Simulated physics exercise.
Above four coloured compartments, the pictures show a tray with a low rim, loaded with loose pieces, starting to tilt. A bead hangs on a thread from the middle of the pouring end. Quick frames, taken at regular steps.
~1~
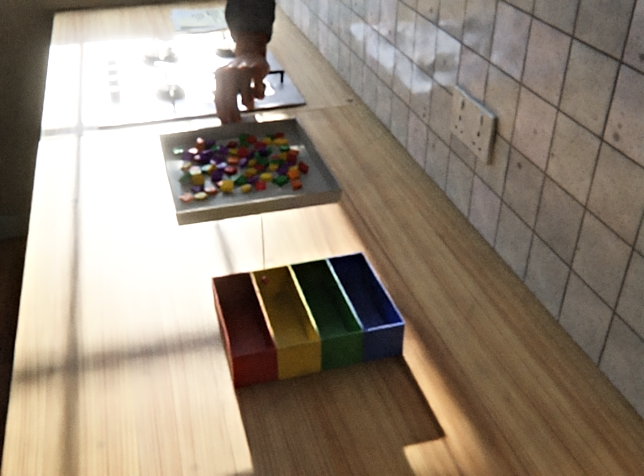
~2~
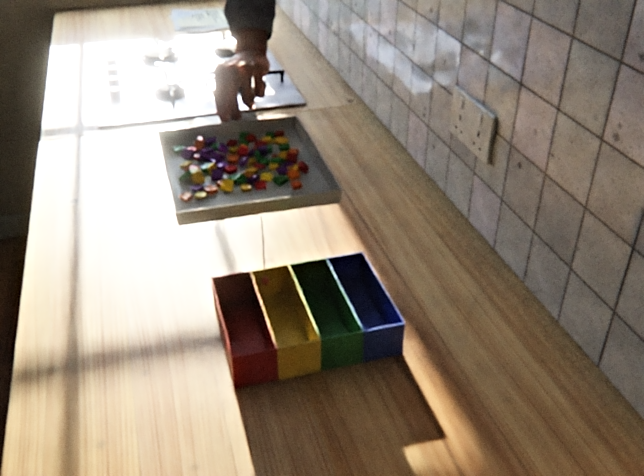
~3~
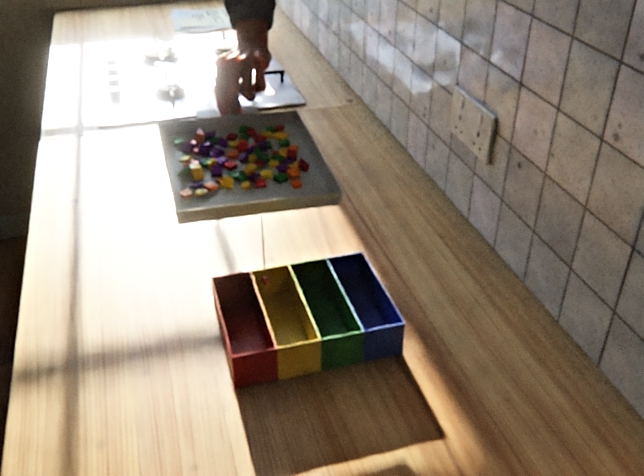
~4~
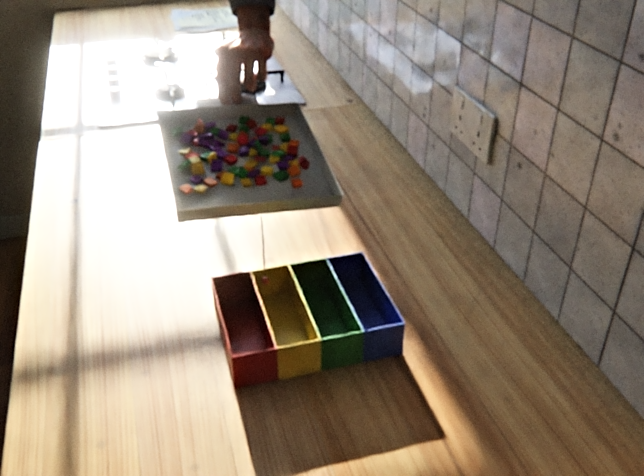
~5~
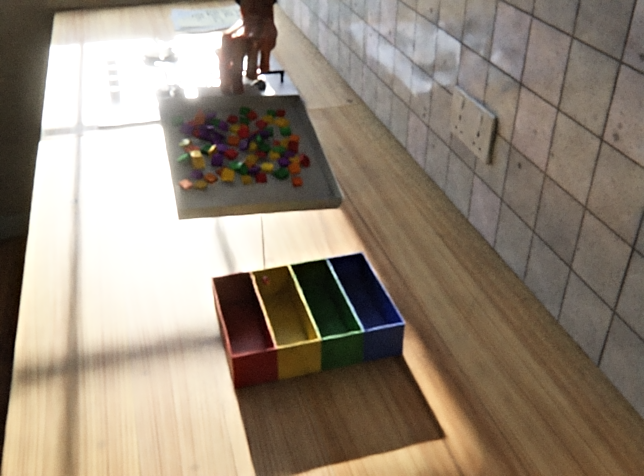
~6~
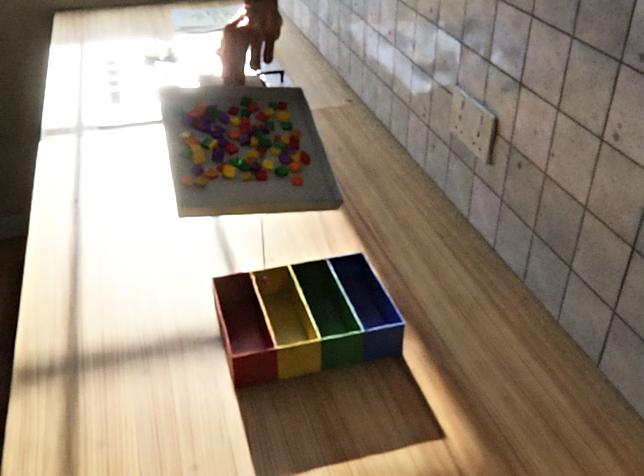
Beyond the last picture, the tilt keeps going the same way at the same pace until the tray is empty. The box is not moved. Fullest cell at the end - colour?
Green.
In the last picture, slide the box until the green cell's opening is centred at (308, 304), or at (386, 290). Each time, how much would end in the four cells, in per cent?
Estimate: 100 % first, 90 % second.
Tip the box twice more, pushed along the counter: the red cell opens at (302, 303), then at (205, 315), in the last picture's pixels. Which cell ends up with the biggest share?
So the first one goes to the yellow cell and the second to the cell in blue.
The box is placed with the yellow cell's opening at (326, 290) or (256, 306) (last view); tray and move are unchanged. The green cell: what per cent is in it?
You'd get near 10 per cent and afterwards near 20 per cent.
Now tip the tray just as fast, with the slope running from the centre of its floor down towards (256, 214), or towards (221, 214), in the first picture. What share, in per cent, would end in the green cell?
You'd get 20 per cent the first time and 0 per cent the second time.
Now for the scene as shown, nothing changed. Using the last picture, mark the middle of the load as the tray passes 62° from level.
Load centre: Approx. (288, 181).
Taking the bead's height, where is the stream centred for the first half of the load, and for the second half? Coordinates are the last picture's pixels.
I'd say around (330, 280) at first, then around (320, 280).
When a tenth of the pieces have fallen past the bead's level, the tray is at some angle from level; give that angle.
Somewhere near 80°.
Soon, tray tipped steeply; all on the tray.
A while on, tray tipped right over; most on the tray; a small part in the green cell; a small part in the blue cell; a stray few in the red cell; a small part falling or outside the box.
Towards the end, tray tipped past a quarter turn; about two thirds in the green cell; about a quarter in the blue cell; about a quarter in the yellow cell; a small part in the red cell.
Finally, tray tipped past a quarter turn; about two thirds in the green cell; about a quarter in the blue cell; about a quarter in the yellow cell; a small part in the red cell.
